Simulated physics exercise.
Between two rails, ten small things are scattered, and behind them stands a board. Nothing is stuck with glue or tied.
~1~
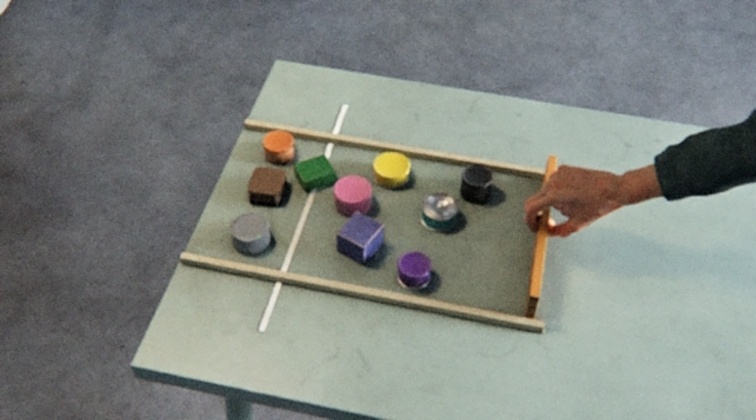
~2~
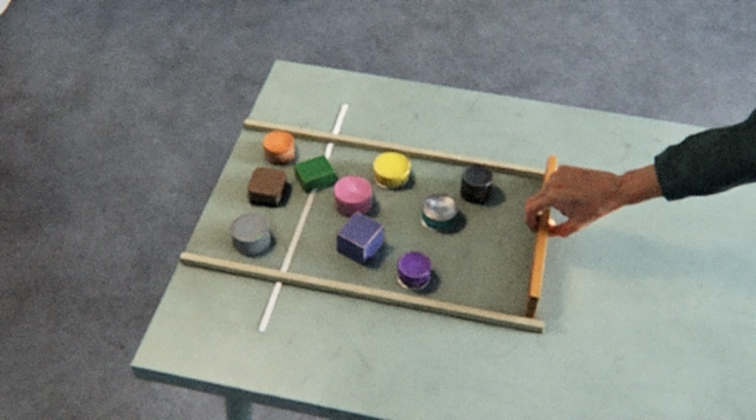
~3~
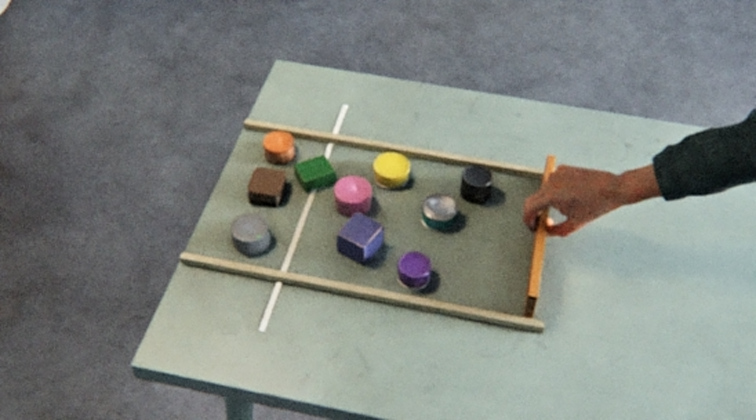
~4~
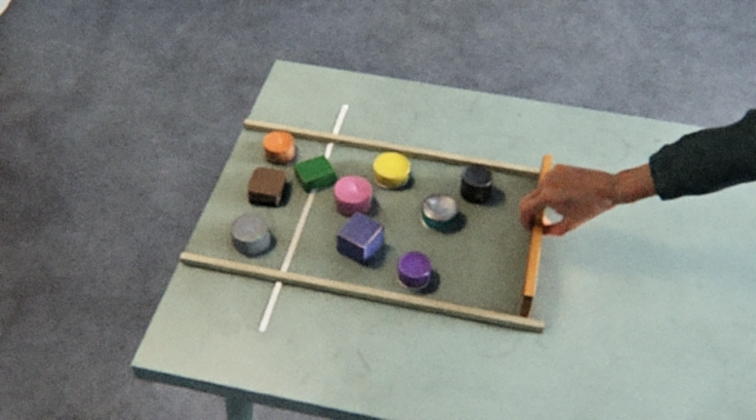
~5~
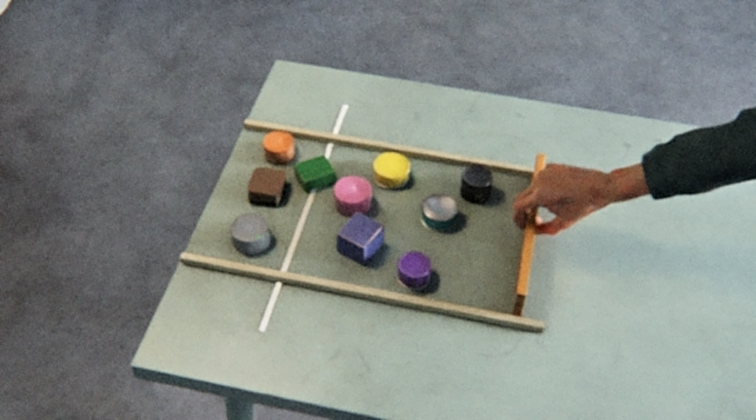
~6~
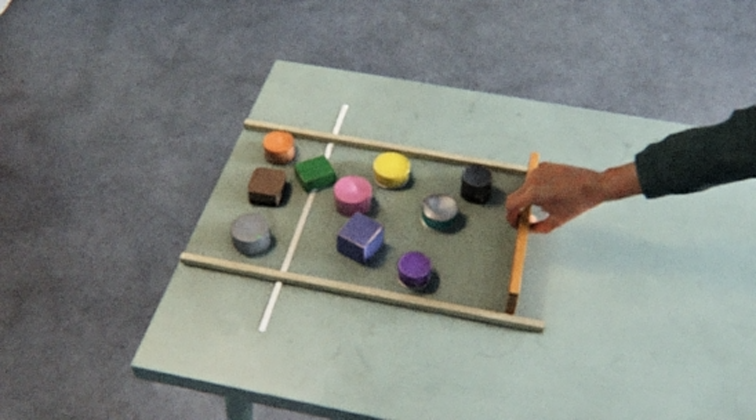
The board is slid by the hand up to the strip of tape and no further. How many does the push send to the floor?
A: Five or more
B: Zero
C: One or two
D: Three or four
(B) Zero.
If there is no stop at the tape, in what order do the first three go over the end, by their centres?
Order: Brown case, then orange tub, then pink tub.
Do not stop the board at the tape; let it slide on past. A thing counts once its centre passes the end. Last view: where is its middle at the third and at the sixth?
About (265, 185) and about (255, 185).
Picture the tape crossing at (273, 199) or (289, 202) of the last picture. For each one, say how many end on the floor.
Well, you'd get 2 the first time and 1 the second time.
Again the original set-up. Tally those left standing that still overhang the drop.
Count of overhanging things: 1.
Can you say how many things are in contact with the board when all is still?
That would be 4 of them.
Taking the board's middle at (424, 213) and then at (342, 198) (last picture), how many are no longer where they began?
Moved so far: 4, later 8.
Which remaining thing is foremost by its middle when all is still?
It would be the brown case.
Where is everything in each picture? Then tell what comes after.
The first picture shows orange tub (279, 148); brown case (268, 187); grey lid (251, 234); board (541, 234); tape (308, 205).
The second picture shows brown case (268, 187); blue block (360, 238).
The third picture shows grey lid (251, 234); yellow pot (391, 171).
The fourth picture shows orange tub (279, 148); board (536, 233).
The fifth picture shows brown case (268, 187); black tub (476, 184).
The sixth picture shows orange tub (279, 148); brown case (268, 187); grey lid (251, 234); board (523, 231); tape (308, 205).
Soon after, none off yet; orange tub at rest near (279, 148); brown case at rest near (268, 187); grey lid at rest near (251, 234).
At rest, the number that fall off is zero.
